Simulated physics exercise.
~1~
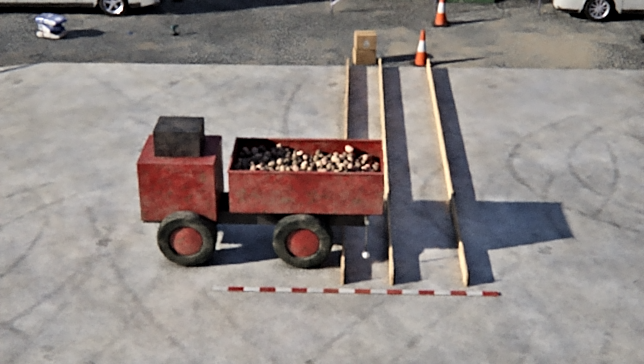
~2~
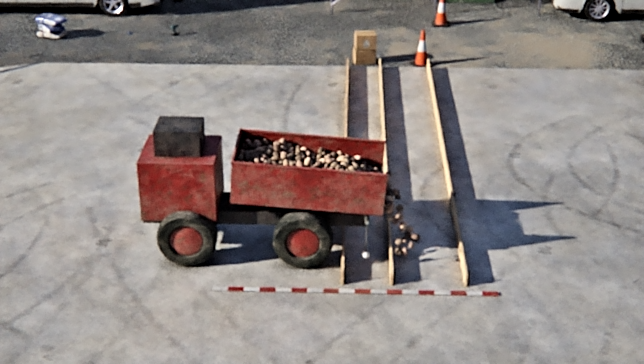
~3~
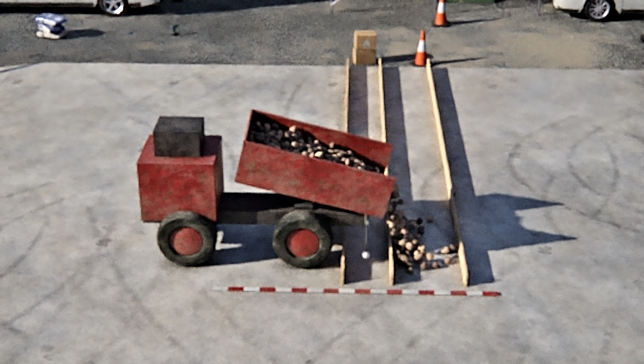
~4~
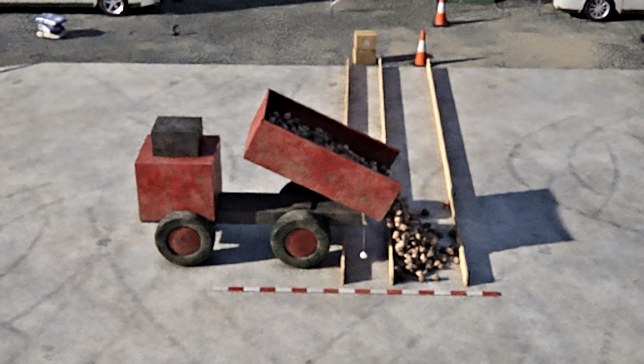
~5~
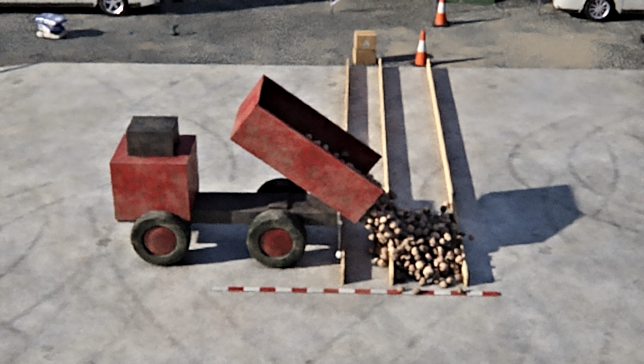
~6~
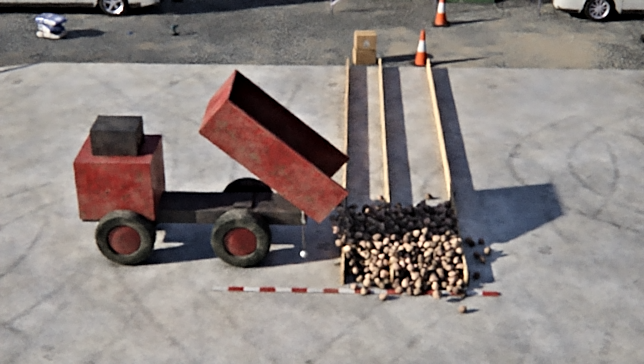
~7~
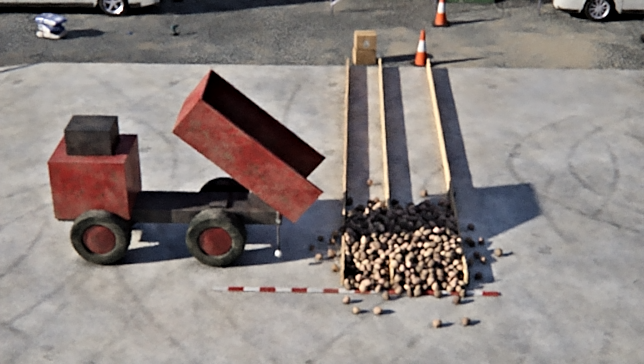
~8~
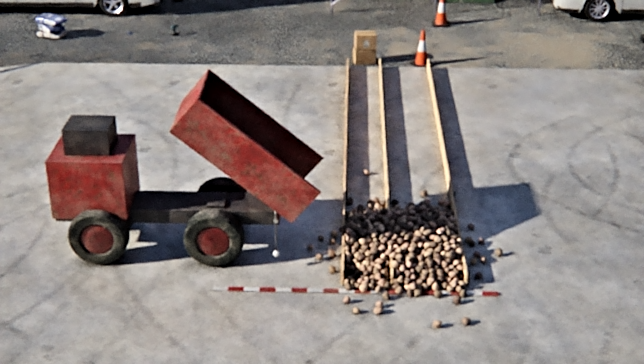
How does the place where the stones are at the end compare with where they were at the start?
At the start the stones were up in the red bed of the truck. By the end they were lower and further to the right, in a heap on the ground mostly between the wooden boards, with a few strays around it.
